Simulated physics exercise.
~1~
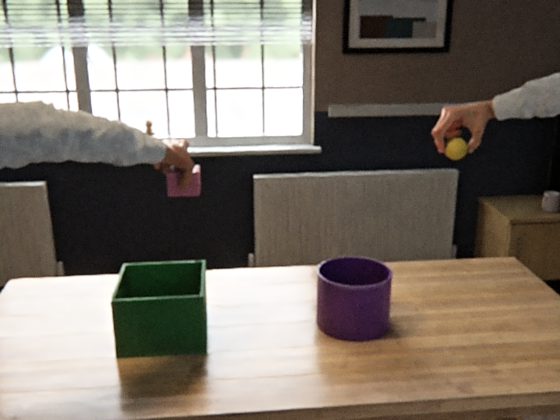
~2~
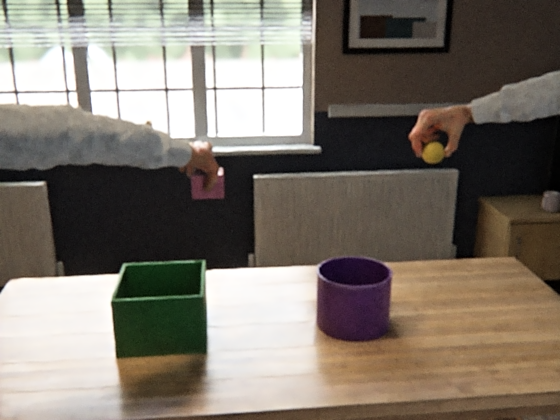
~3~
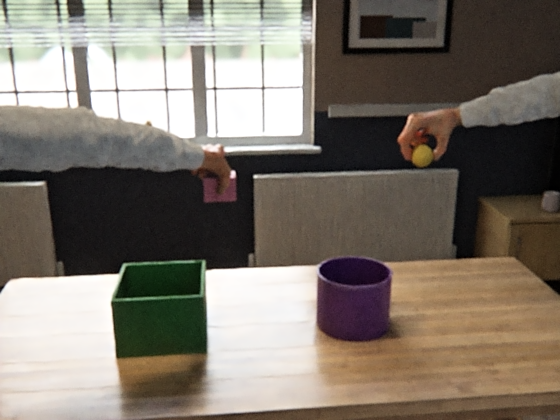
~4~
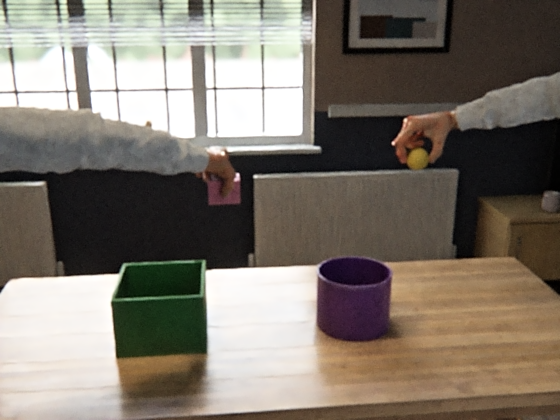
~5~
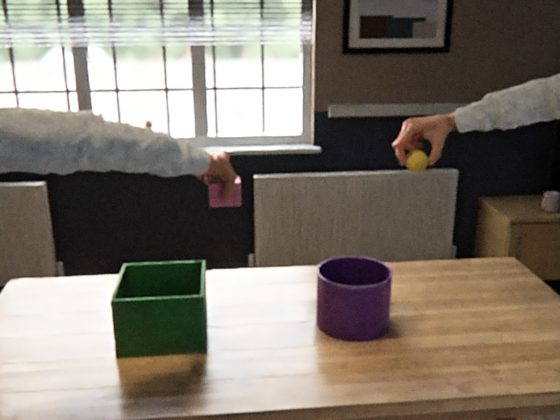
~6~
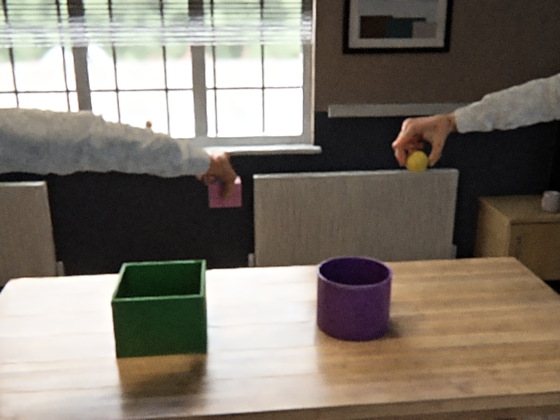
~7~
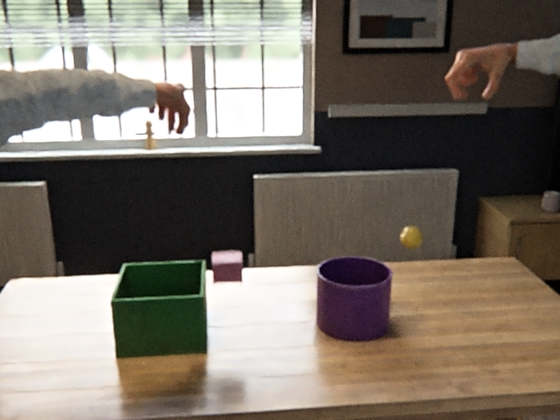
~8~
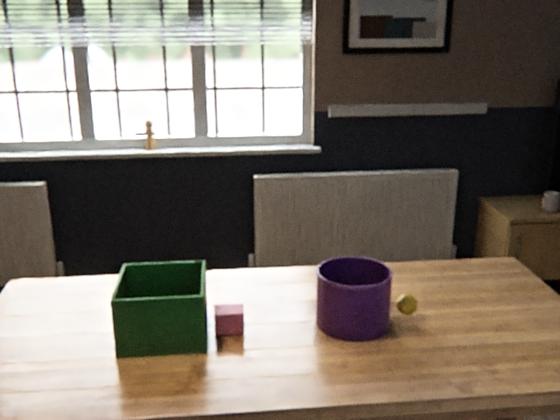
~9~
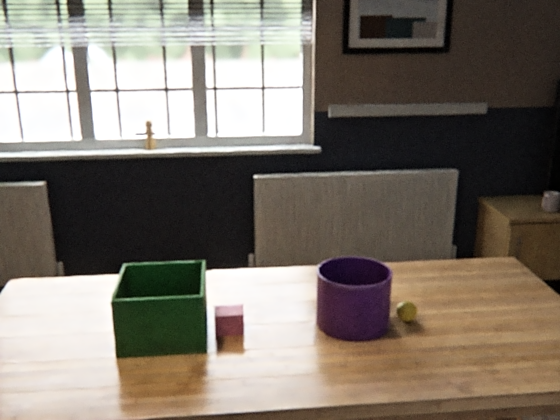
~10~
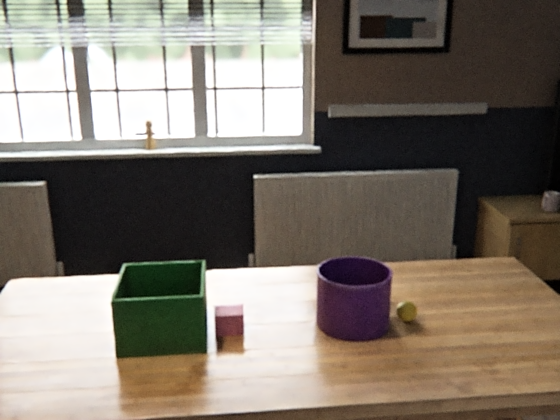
On a wooden table by a window, two hands held a pink block and a yellow lemon above a green box and a purple bucket, moved inward, then let go and withdrew, and both things landed on the table just right of the containers.
